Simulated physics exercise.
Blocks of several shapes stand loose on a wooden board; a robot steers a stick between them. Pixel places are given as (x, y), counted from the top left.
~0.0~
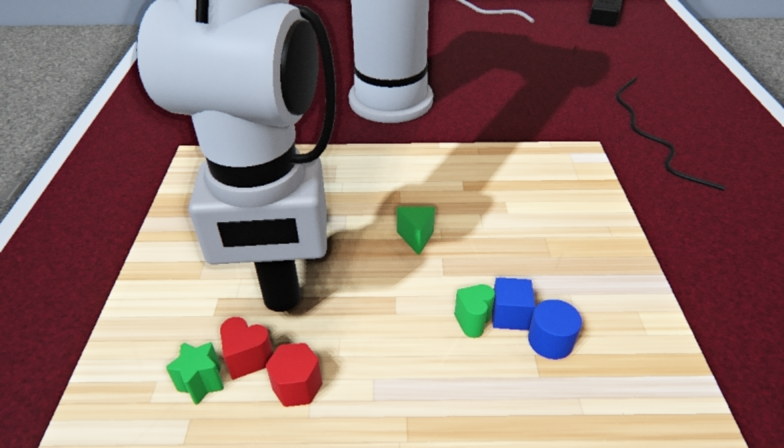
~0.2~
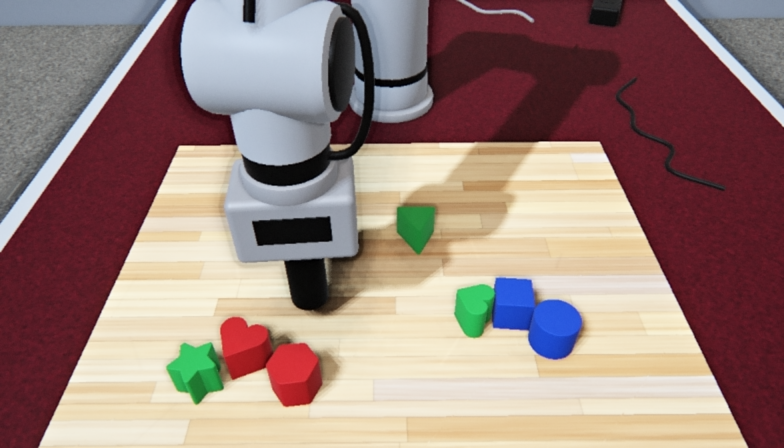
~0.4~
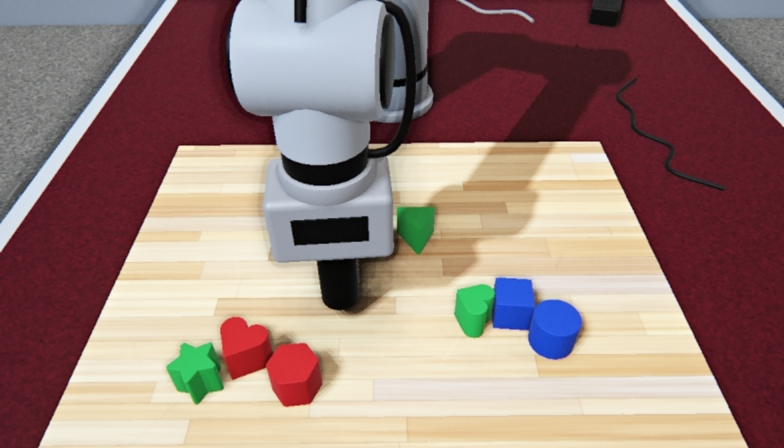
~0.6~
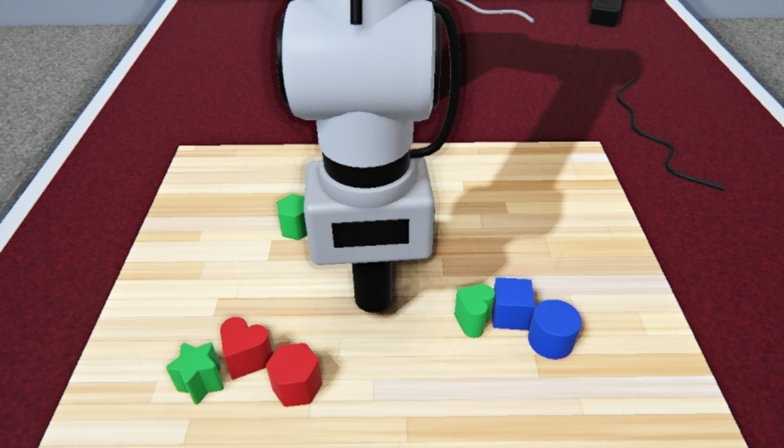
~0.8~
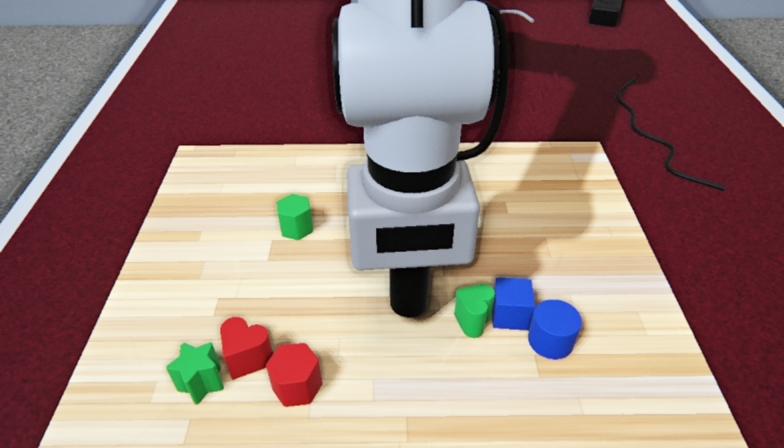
A robot arm sliding its black stick rightward across a wooden board, passing among green, red and blue blocks without moving them.
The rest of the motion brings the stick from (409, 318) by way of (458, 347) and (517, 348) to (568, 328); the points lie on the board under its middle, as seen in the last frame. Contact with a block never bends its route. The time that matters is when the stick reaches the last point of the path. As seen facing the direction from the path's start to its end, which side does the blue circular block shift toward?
Leftward.
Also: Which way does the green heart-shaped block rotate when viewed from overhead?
Seen from overhead, it turns anticlockwise.
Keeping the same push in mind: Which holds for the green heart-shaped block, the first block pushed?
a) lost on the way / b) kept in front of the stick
Choice a: Lost on the way.
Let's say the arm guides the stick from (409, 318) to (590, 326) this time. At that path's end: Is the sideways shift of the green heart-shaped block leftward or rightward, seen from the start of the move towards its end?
It moves over to the left.
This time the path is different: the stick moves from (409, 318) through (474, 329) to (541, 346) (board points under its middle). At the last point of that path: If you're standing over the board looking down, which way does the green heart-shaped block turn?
Watching from overhead, you'd notice the green heart-shaped block rotating counter-clockwise.
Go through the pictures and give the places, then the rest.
In the first frame, stick's lower end (282, 298); green heart-shaped block (477, 297); blue square block (515, 291); blue circular block (558, 316).
In the second frame, stick (310, 297); blocks still.
In the third frame, stick (340, 296); blocks still.
In the fourth frame, stick (373, 299); blocks still.
In the fifth frame, stick (409, 303); green heart-shaped block (477, 297); blue square block (515, 291); blue circular block (558, 316).
On the path given first. One third of the way, stick (461, 333); nothing pushed yet.
Two thirds of the way, stick (522, 333); green heart-shaped block (484, 296), turned 40° anticlockwise; blue square block (519, 288); blue circular block (565, 315).
At the end, stick (572, 313); green heart-shaped block (484, 296), turned 40° anticlockwise; blue square block (521, 285), turned 10° anticlockwise; blue circular block (619, 303).
